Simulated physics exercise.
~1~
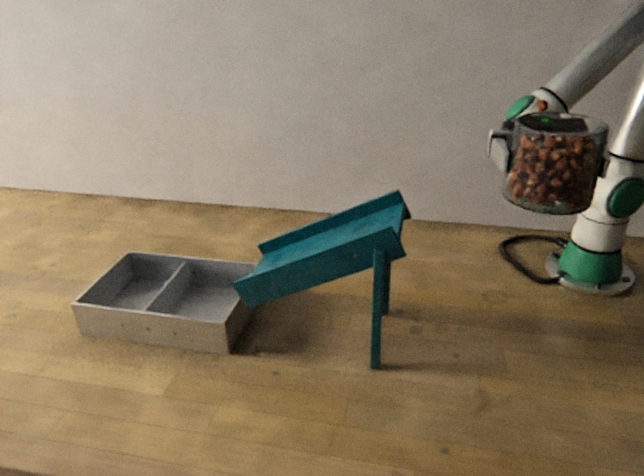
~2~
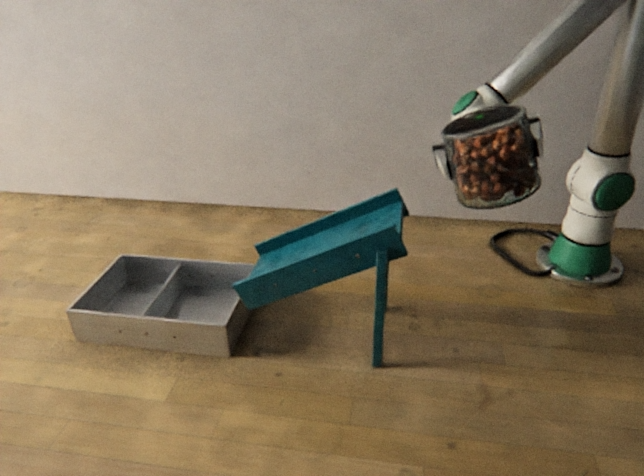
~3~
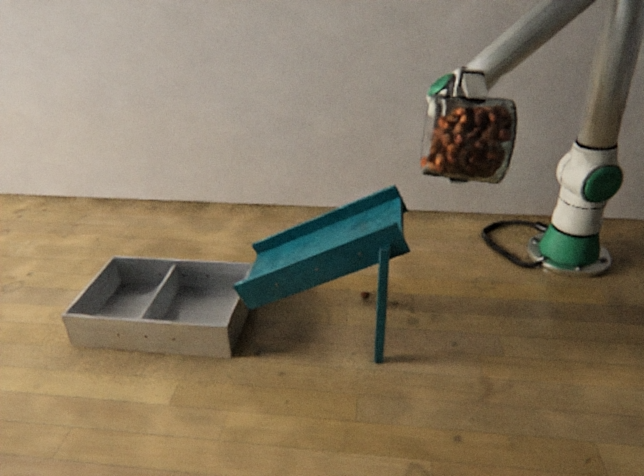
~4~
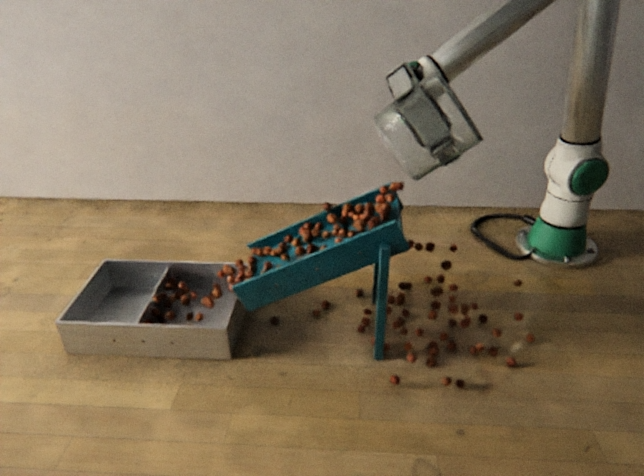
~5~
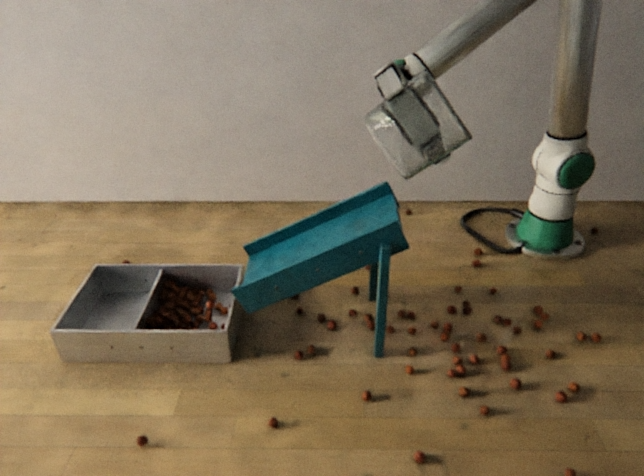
At the start, a robot arm on the right holds a clear cup full of hazelnuts above a wooden surface, where a teal chute slopes down to a gray tray divided in two. The arm carries the cup left toward the chute, tipping it until it lies on its side. It then turns the cup over, and the hazelnuts pour out, many rolling down the chute while others drop around its legs. At the end, the upturned cup looks empty, a pile fills the tray's right compartment, and many hazelnuts lie scattered across the surface.
